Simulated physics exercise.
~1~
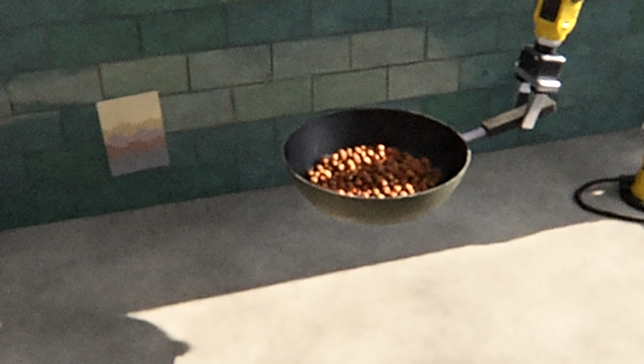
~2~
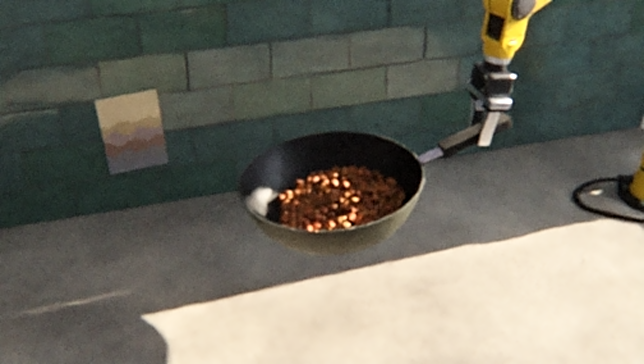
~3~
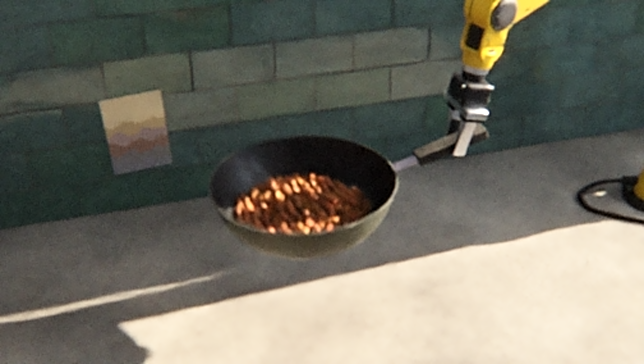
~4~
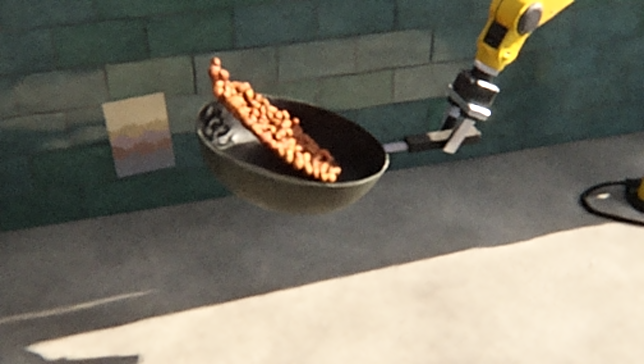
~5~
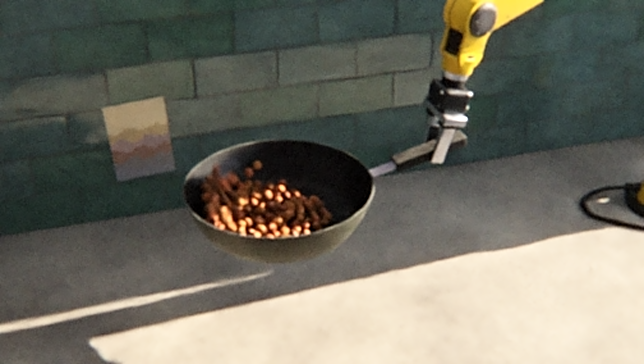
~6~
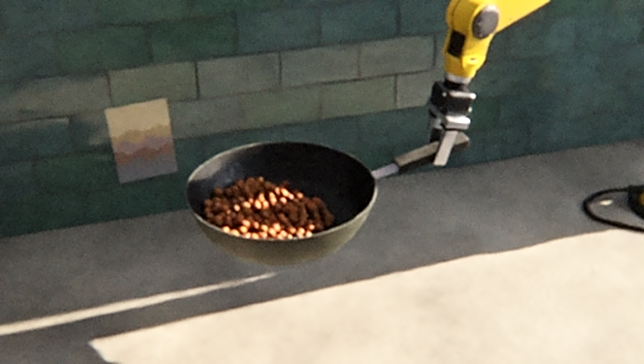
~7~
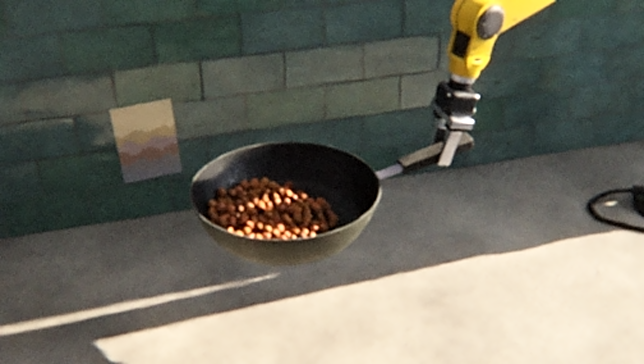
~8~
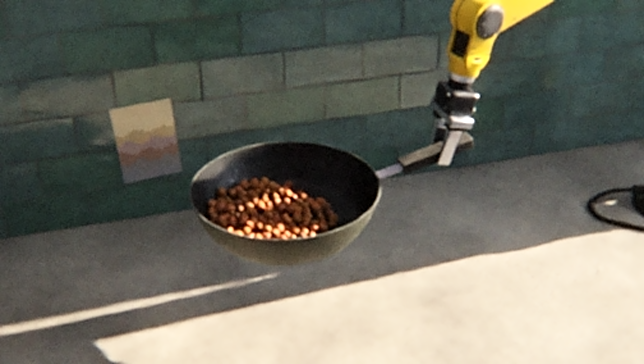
In the video, a yellow robot arm moves a dark frying pan of hazelnuts left over a gray surface, then jerks it up, tossing the nuts along its far left side. They fall back into the pan, which levels and holds still with the nuts heaped inside.
